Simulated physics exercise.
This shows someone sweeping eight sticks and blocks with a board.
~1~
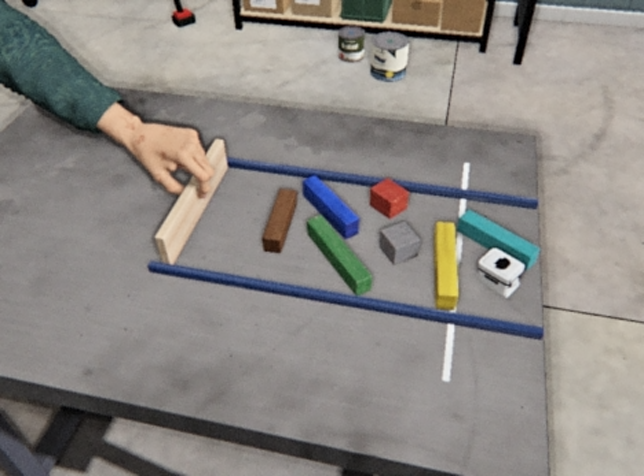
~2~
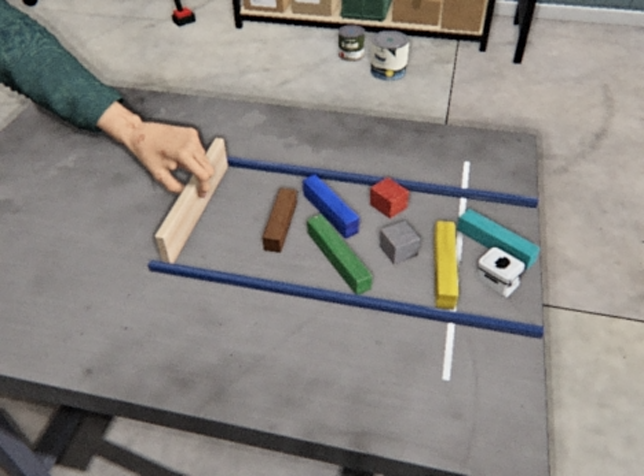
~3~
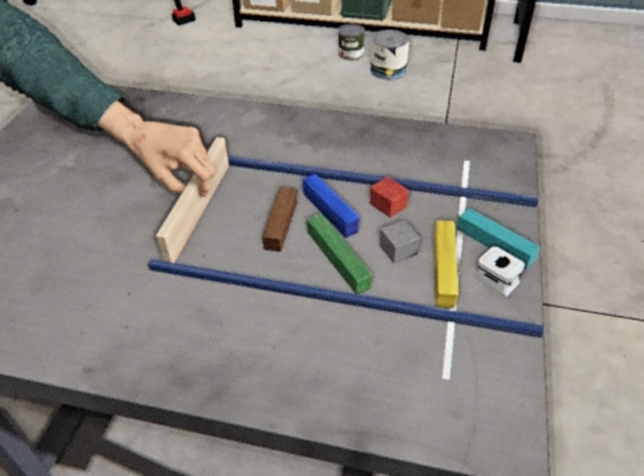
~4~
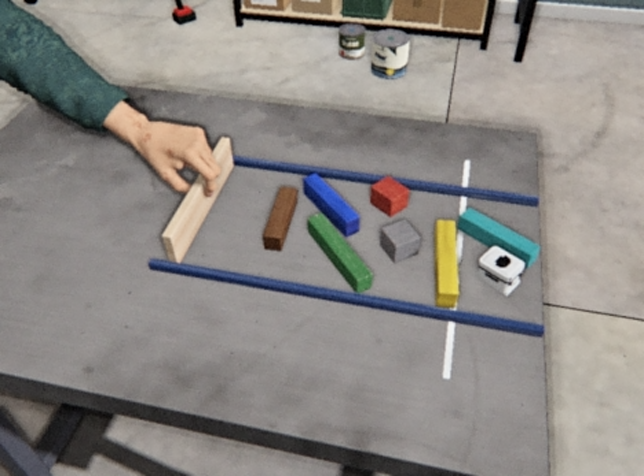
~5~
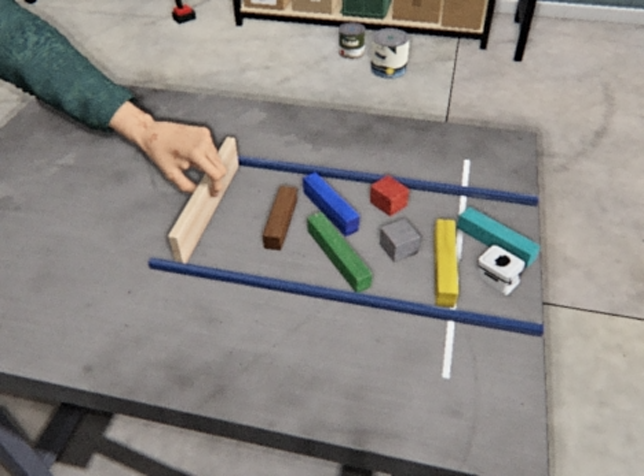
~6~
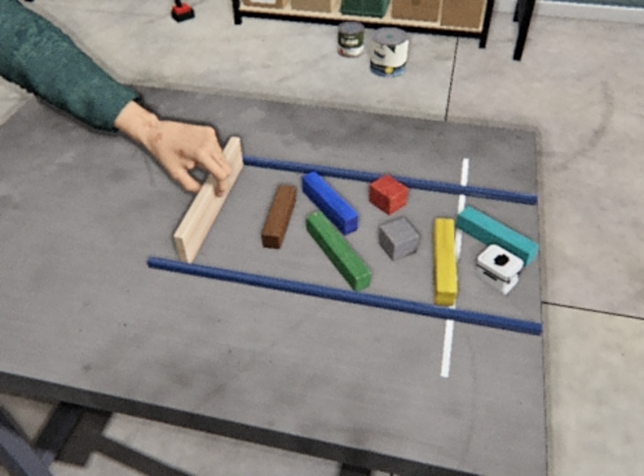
On a gray tabletop between two blue rails, a hand holds a pale wooden board upright, then slides it slightly to the right, while the colored sticks, blocks and small white object near the white line stay still.
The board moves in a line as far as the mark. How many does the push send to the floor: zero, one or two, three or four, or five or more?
Outcome: The number that fall off is one or two.
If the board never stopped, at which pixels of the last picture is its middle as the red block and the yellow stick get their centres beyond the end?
Its middle is around (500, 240) and around (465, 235).
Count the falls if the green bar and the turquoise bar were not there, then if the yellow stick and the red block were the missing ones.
First 0, then 0.
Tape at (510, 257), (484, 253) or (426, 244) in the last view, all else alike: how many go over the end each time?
It would be 5, 3 and 0.
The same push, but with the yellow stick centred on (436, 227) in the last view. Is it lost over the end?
Then it survives.
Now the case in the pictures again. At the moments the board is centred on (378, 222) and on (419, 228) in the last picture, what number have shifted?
First 6, then 8.
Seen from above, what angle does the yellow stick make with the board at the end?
Roughly 0° out of line.
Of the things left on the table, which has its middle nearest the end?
That is the turquoise bar.
Early on, none off yet; white case at rest near (498, 269); turquoise bar at rest near (496, 236); yellow stick at rest near (444, 261).
A while later, none off yet; white case travelled about its own width near (524, 273); turquoise bar travelled a little near (506, 234); yellow stick travelled a little near (494, 274).
Finally, the number that fall off is one or two; lost, white case.
